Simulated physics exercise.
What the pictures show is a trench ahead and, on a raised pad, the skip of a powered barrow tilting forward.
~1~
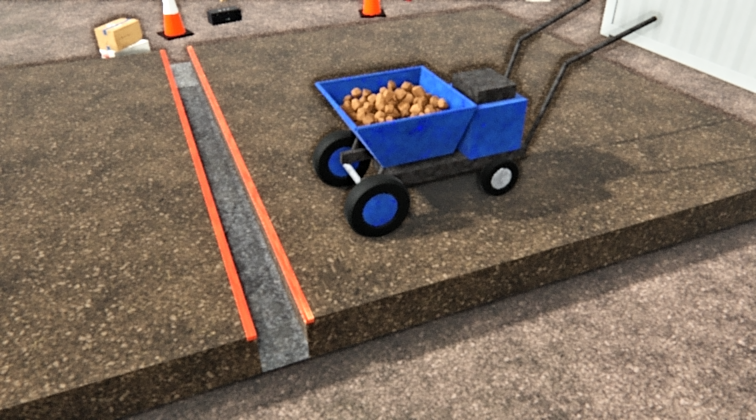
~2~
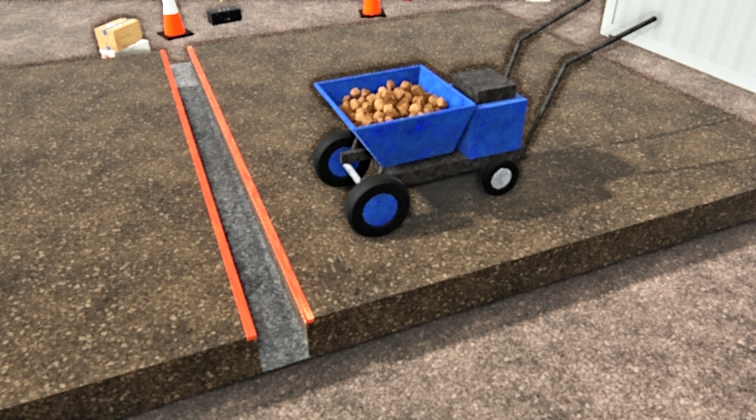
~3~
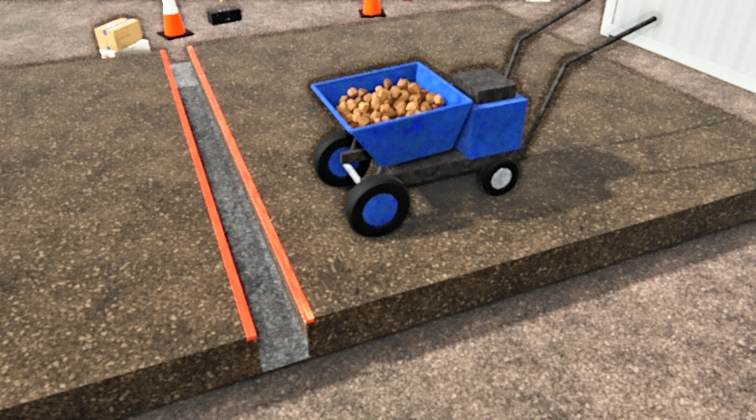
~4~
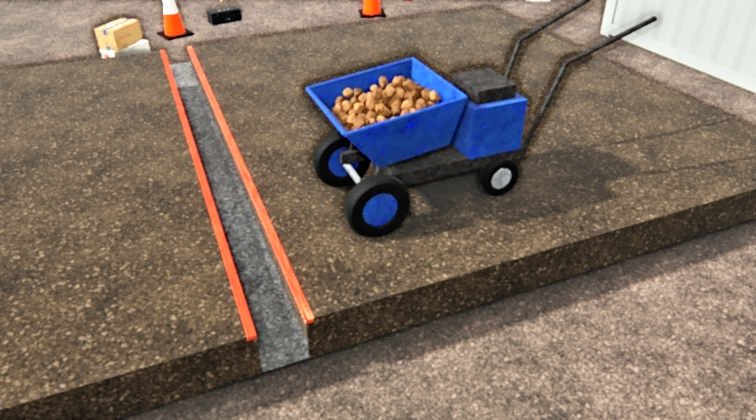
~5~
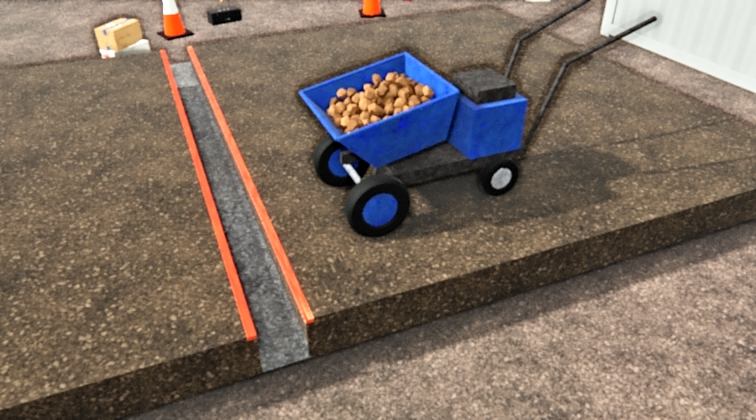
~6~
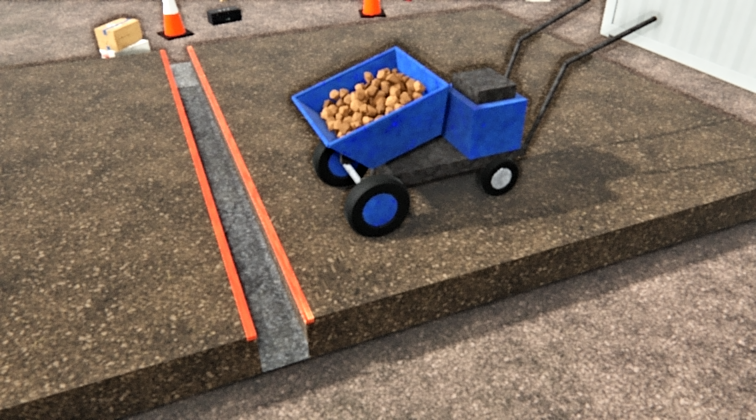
The footage shows a blue powered barrow loaded with brown clods standing on a raised pad, right of a narrow trench edged with orange strips. Its skip starts level, then gradually tilts forward to the left while the wheels stay still.
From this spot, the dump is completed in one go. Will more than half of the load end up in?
The amount in the trench exceeds half.
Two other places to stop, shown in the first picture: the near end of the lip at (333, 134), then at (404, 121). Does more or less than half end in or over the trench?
Place one: The greater share; place two: The lesser share.
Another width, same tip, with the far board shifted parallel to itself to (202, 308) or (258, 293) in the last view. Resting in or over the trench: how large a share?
Respectively, 100 % and 50 %.
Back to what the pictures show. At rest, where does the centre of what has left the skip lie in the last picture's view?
Last view, centre at rest - approx. (250, 241).
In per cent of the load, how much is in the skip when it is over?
Roughly 10 %.
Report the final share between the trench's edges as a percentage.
Roughly 80 percent.
Shortly afterwards, skip tipped steeply; the whole lot in the skip.
Next, skip tipped right over; the bulk in the skip; only a few short of the trench; near a quarter in or heaped over the trench; only a few falling.
Some moments later, skip tipped right over; a little in the skip; a little short of the trench; the bulk in or heaped over the trench; a little beyond it.
In the end, skip tipped right over; a little in the skip; a little short of the trench; the bulk in or heaped over the trench; a little beyond it.
